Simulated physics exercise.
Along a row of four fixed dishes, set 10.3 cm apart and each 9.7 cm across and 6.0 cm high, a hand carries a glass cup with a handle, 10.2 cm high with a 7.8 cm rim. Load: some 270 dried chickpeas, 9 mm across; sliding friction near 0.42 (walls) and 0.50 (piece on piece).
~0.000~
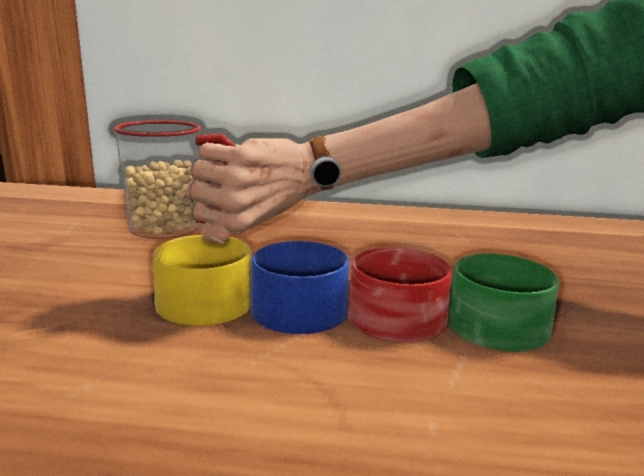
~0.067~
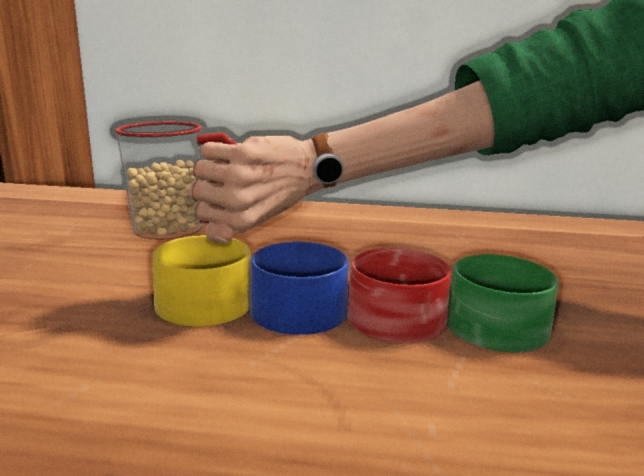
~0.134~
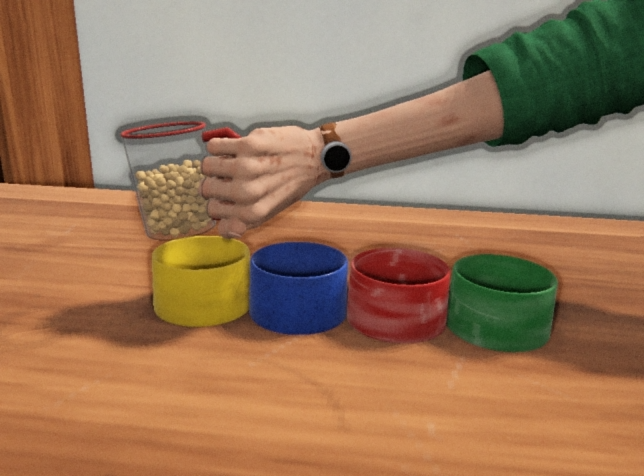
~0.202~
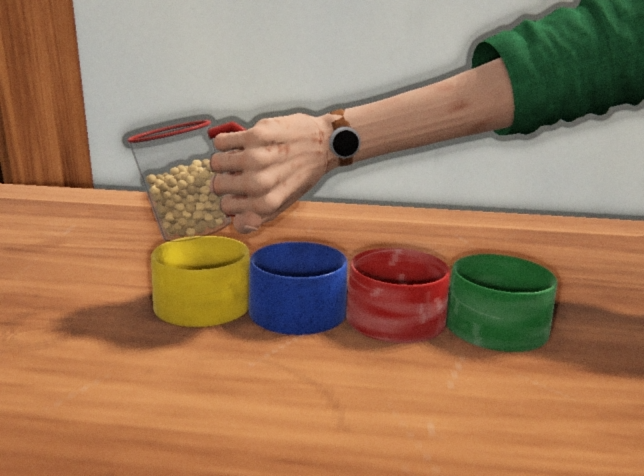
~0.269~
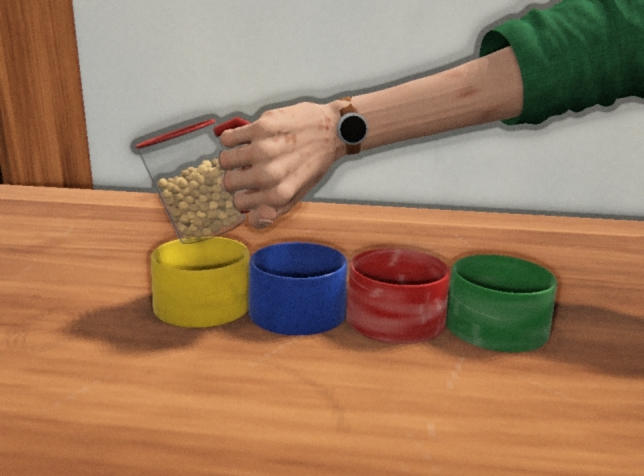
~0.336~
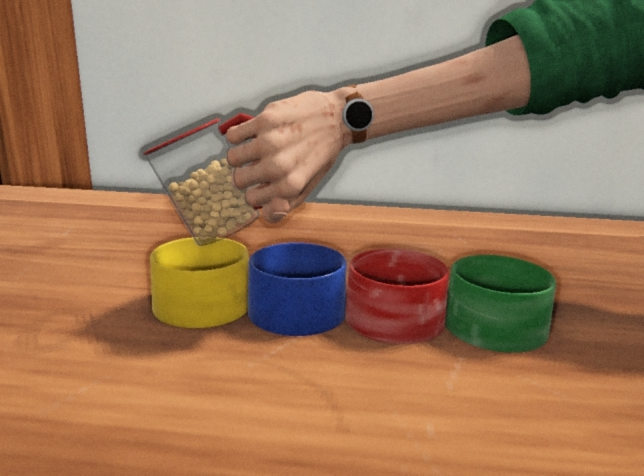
A hand in a green sleeve held a clear cup of dried chickpeas by its handle behind four colored dishes, then moved it slightly right while tilting it leftward above the yellow dish.
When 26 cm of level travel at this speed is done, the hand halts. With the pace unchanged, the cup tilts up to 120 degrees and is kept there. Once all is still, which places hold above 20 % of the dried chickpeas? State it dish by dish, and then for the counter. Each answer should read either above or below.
Red - above, blue - above, green - below, yellow - below, counter - below.
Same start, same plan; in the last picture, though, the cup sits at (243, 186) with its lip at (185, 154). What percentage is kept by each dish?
Kept per dish: Red = 80, blue = 10, green = 0, yellow = 0.
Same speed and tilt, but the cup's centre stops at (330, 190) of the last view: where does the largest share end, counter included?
That'd be blue, it takes the most.
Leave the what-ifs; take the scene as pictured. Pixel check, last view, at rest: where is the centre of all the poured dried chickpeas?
Near (359, 303).
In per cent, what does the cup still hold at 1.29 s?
Some 90 per cent.
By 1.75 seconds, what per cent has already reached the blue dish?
About 35 percent up to now.
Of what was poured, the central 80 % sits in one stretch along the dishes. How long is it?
12 cm, roughly.
After 0.91 s, tilt 79 degrees; cup holds 100 %.
Then, at 1.29 s, tilt 114 degrees; cup holds 90 %, blue 10 %.
After 1.75 s, tilt 120 degrees; cup holds 5 %, red 45 %, blue 35 %.
At rest (2.4 s), red 50 %, blue 35 %, green 0 %, yellow 0 %, counter 10 %.
